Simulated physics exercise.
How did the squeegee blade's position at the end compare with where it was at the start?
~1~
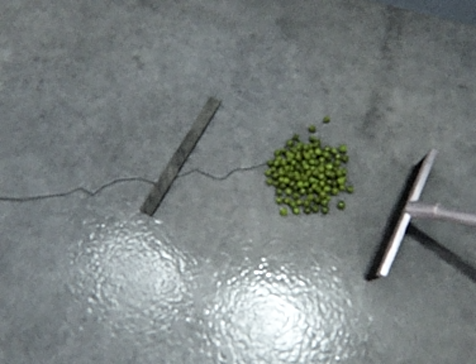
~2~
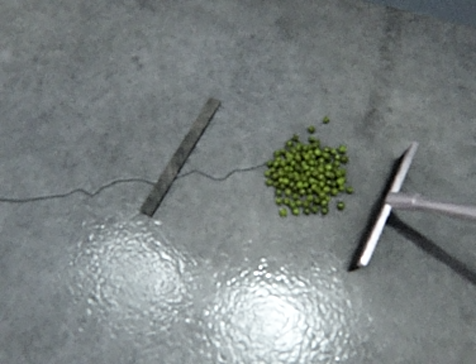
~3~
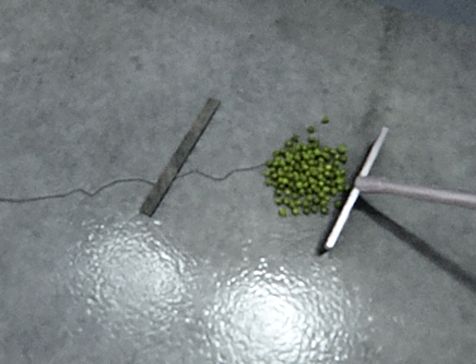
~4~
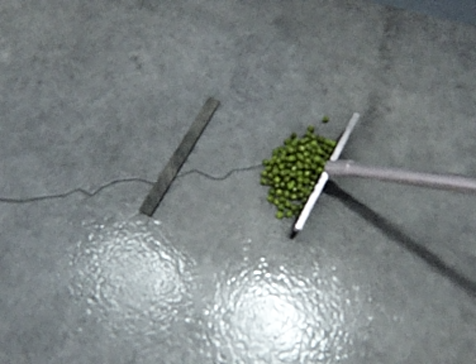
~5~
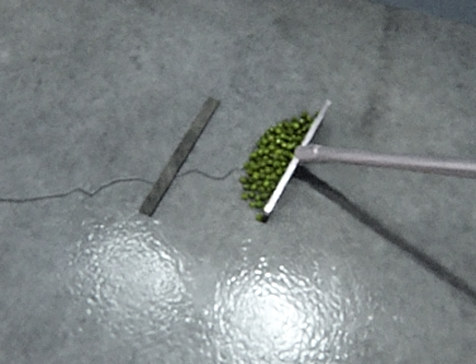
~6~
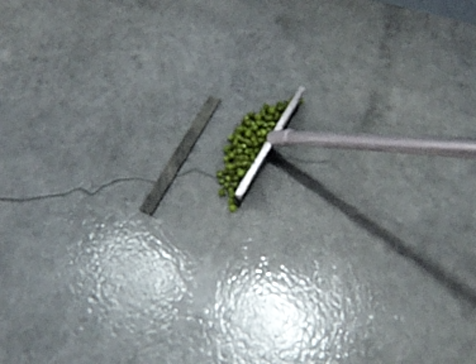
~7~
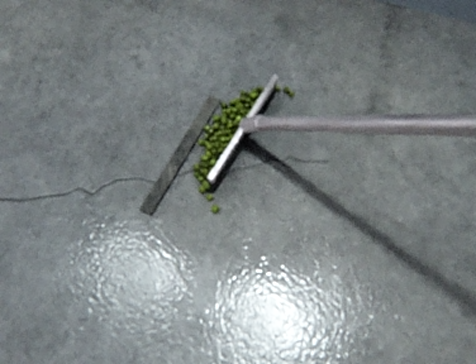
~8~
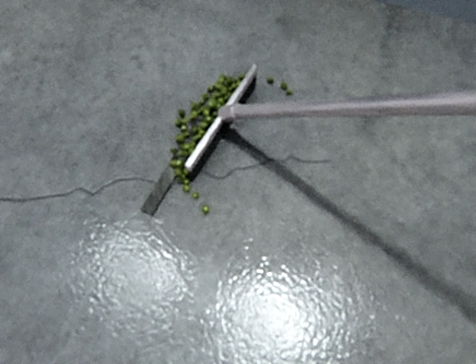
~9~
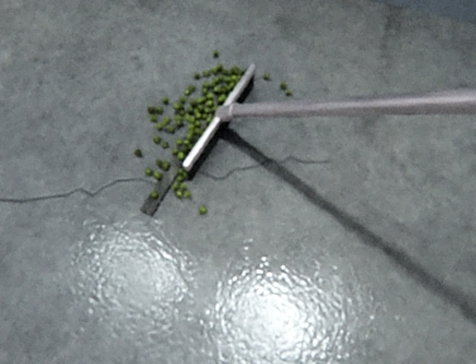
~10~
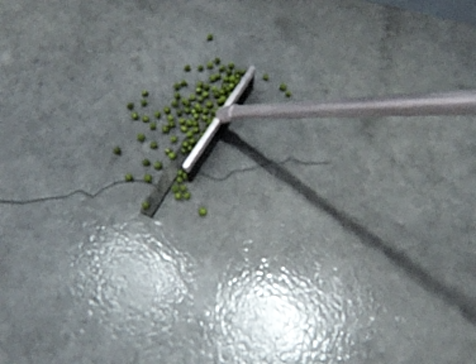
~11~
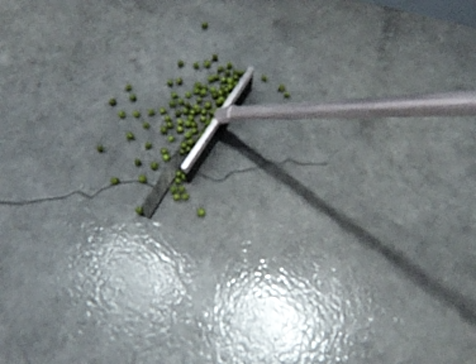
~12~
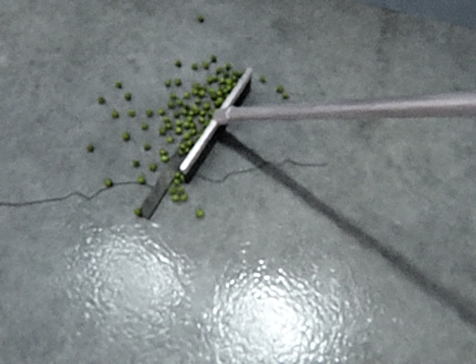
At the start the blade was on the right side of the floor, to the right of the olive pile. By the end it was farther left and higher up, resting at the upper part of the dark strip.
